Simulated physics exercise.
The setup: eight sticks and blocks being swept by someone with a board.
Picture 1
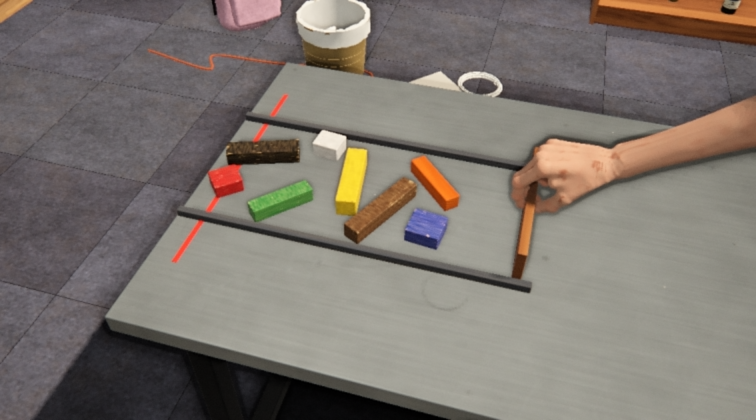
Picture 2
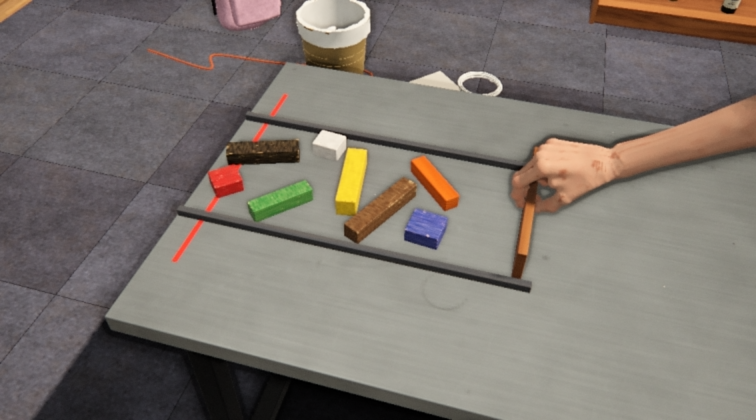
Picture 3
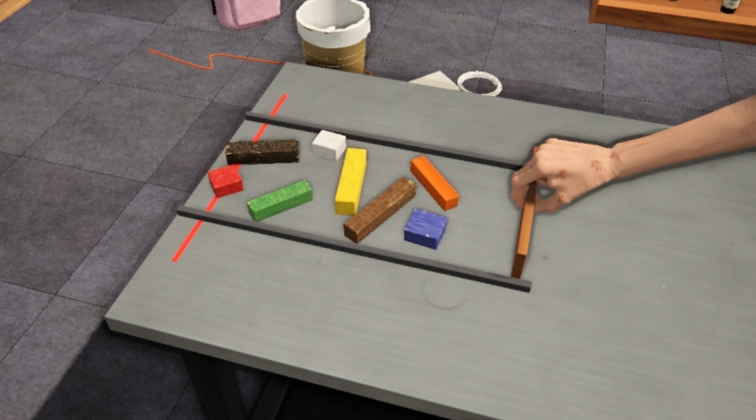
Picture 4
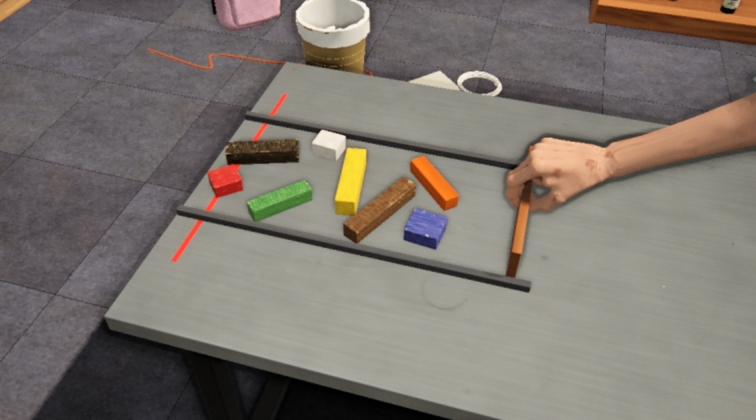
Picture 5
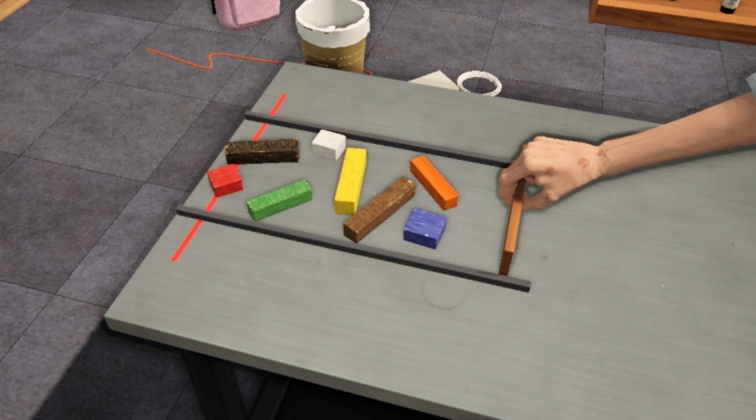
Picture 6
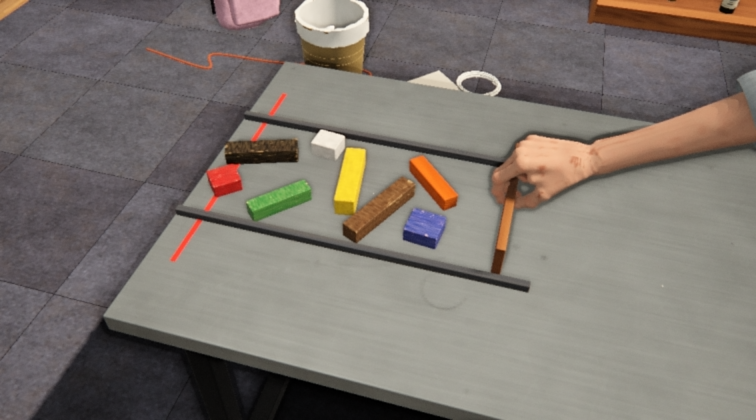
At the start, a hand holds an upright wooden board between two dark rails on a grey table, to the right of eight scattered coloured sticks and blocks. The board stays nearly still at first, then the hand slides it a short way left, while the pieces stay in place, untouched.
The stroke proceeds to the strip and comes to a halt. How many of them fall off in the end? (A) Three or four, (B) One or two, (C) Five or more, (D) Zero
(C) Five or more.
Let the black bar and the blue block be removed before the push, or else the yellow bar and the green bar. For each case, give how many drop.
First try: 4 fallen; other try: 4.
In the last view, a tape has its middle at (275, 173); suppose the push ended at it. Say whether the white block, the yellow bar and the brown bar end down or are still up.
What happens: The white block does not come off, the yellow bar does not come off, the brown bar does not come off.
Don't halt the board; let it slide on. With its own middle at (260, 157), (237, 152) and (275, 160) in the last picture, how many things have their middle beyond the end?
3, 6 and 3.
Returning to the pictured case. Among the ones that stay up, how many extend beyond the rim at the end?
It's 1.
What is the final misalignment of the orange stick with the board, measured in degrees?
Close to 0°.
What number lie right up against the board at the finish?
2 are in contact with it.
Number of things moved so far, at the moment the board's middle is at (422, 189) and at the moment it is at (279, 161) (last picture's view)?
In order, the tallies are 3 and 8.
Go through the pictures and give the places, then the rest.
In the first frame, red block (226, 181); black bar (264, 153); green bar (281, 201); board (528, 210); tape (238, 166).
In the second frame, black bar (263, 152); board (528, 210).
In the third frame, green bar (281, 201); yellow bar (351, 181).
In the fourth frame, red block (225, 181); white block (329, 145).
In the fifth frame, black bar (263, 152); brown bar (381, 209).
In the sixth frame, red block (225, 181); black bar (262, 152); green bar (279, 200); board (508, 206); tape (237, 166).
Soon after, none off yet; red block at rest near (225, 181); black bar at rest near (262, 152); green bar at rest near (279, 200).
Then, none off yet; red block moved a little near (210, 177); black bar moved a little near (249, 148); green bar moved about its own width near (233, 185).
At rest, the number that fall off is five or more; fallen, brown bar, yellow bar, white block, green bar, black bar and red block.
